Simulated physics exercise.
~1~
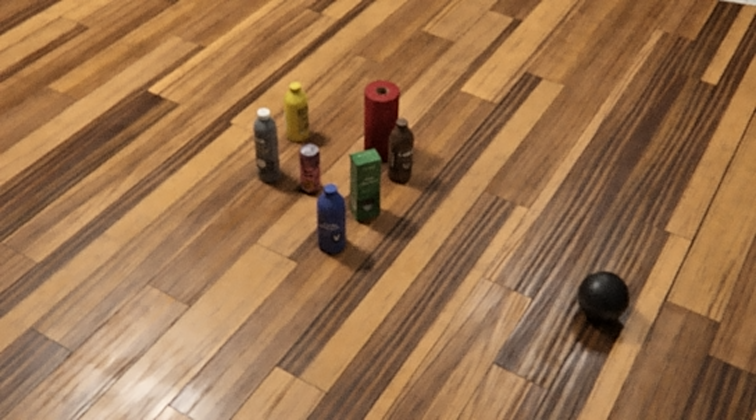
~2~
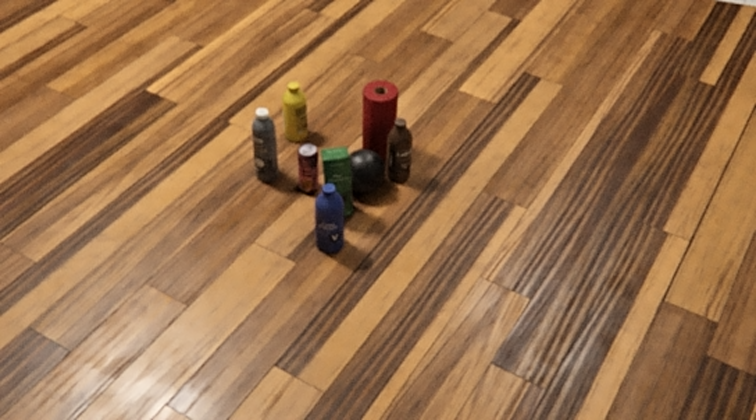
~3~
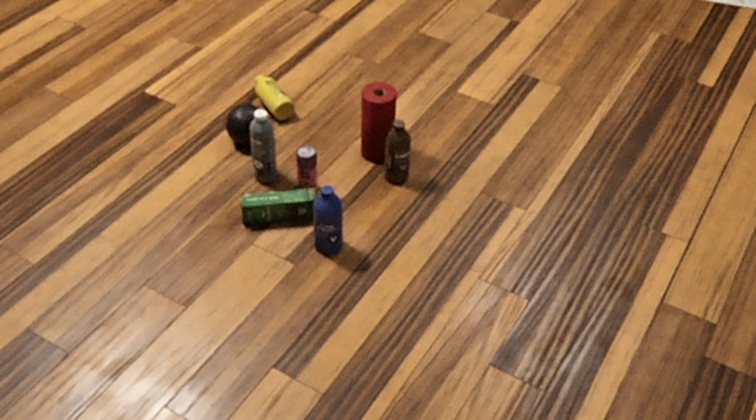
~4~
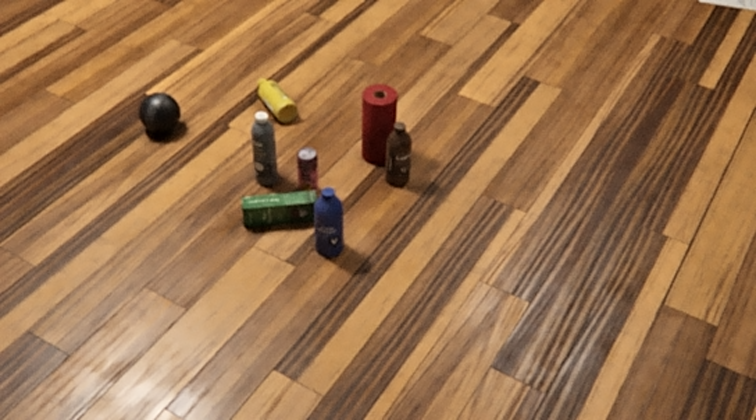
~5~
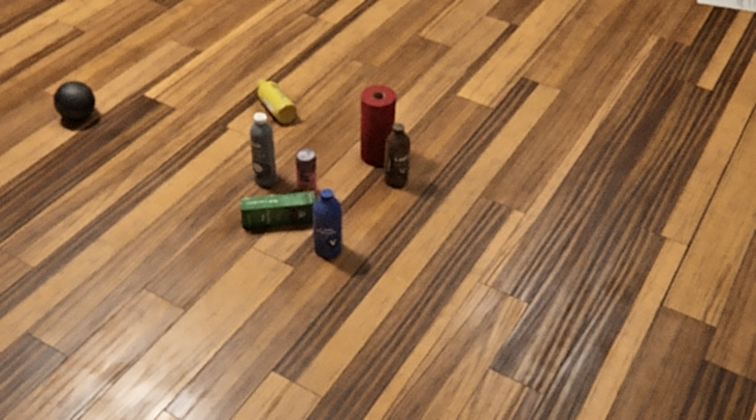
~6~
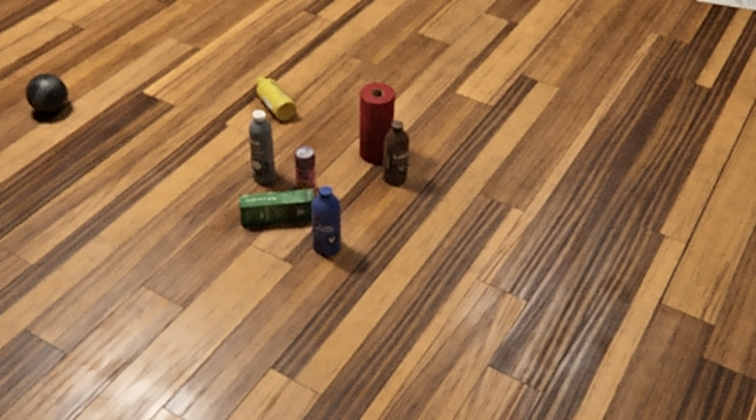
Black ball rolling left through standing household items, toppling a green carton and yellow bottle, the rest staying upright.
